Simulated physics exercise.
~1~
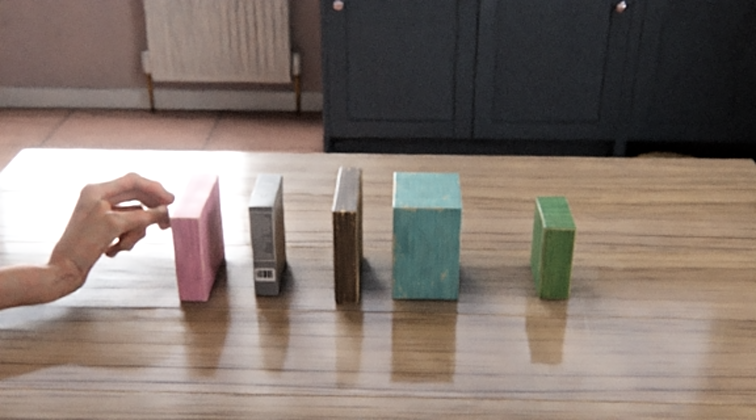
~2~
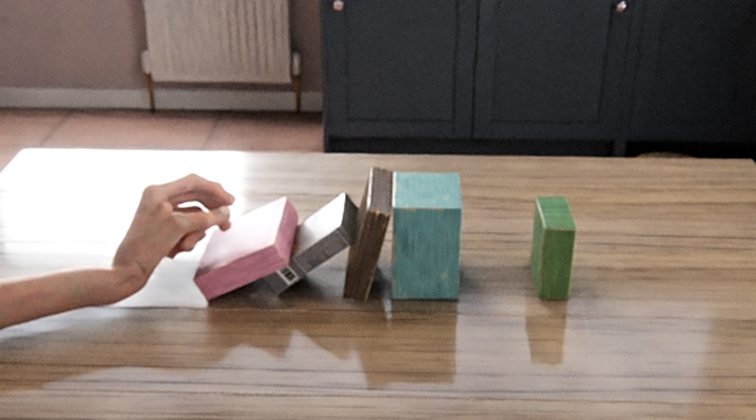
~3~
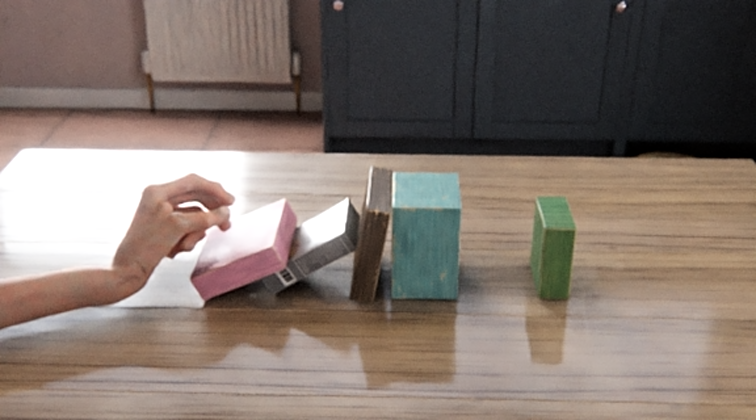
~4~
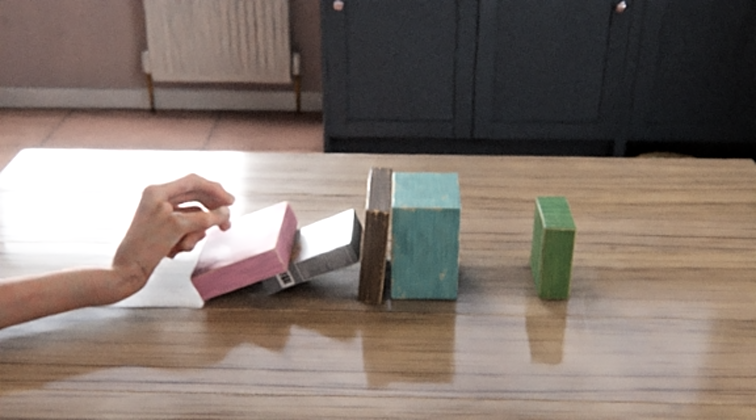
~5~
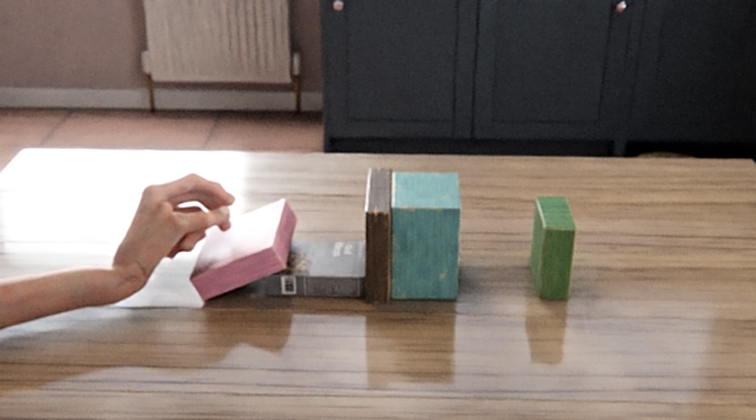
On a wooden table, a hand tips the pink block, toppling the grey one beside it.
